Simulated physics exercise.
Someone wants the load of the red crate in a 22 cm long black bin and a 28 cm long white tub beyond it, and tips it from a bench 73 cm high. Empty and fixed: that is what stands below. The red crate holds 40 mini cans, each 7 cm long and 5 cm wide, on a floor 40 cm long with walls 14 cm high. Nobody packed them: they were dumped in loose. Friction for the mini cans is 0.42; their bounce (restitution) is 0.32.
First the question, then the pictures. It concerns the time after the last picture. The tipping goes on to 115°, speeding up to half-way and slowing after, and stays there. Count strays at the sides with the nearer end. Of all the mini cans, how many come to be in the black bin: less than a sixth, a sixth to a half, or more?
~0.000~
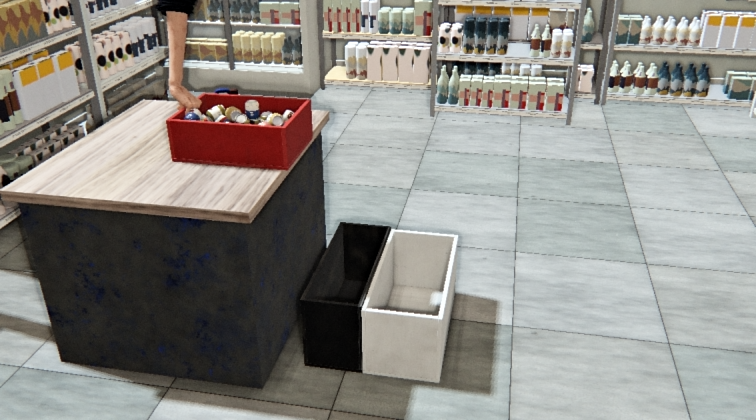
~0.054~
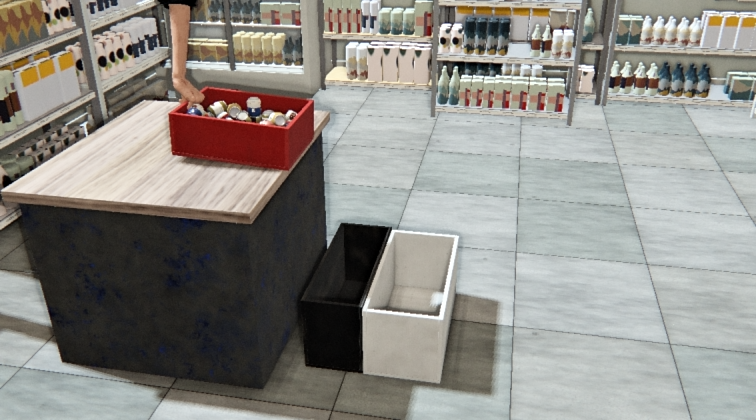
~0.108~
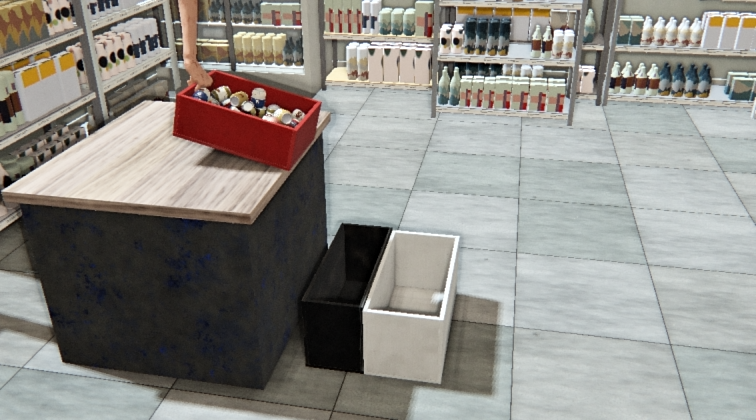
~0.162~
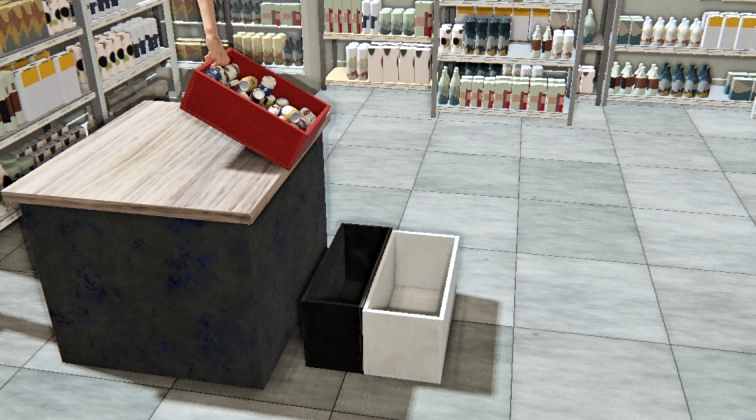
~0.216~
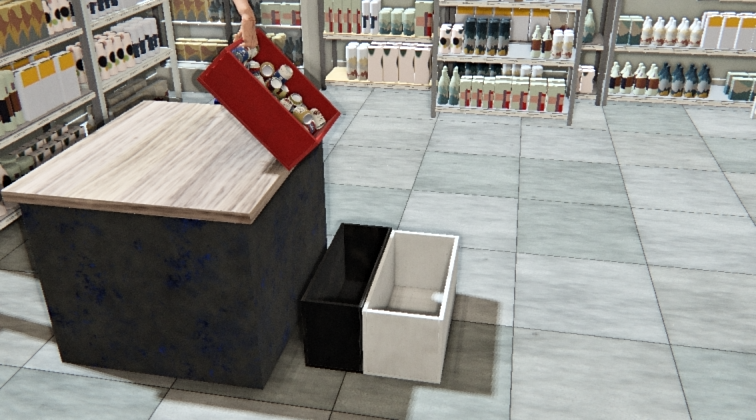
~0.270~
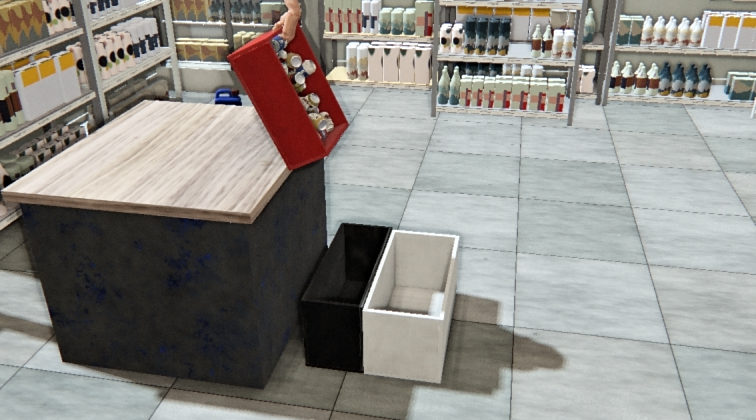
The tally does not reach a sixth.
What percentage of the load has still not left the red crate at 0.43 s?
It comes to near 85 percent of it.
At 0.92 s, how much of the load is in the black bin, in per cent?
Roughly 0 percent.
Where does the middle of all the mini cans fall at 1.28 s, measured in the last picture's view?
Look around pixel (467, 324).
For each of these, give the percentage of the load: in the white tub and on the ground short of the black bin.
I'd put it at about 50 percent, then about 0 percent.
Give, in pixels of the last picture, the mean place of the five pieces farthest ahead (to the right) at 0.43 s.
I'd put them at about (386, 84).
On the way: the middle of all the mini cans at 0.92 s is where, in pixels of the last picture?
Around (471, 321).
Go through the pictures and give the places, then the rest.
In the first frame (we follow the rim corner now nearest the camera), red crate at (282, 127); black bin at (358, 305); tilt 0°; nothing out yet.
The second frame shows red crate at (285, 128); tilt 4°.
The third frame shows red crate at (294, 129); tilt 14°.
The fourth frame shows red crate at (305, 133); tilt 28°.
The fifth frame shows red crate at (316, 140); tilt 46°.
The sixth frame shows red crate at (327, 152); black bin at (359, 306); tilt 64°; nothing out yet.
After 0.43 s, tilt 109°; 34 still in the red crate and 6 in the air.
After 0.63 s, tilt 115°; 4 still in the red crate, 4 in the white tub and 32 in the air.
After 0.92 s, tilt 115°; 1 in the black bin, 16 in the white tub, 11 on the ground beyond the white tub and 12 in the air.
When it is over (at 1.28 s), 1 in the black bin, 19 in the white tub and 20 on the ground beyond the white tub. Asked share, 1 of 40, 2 per cent.
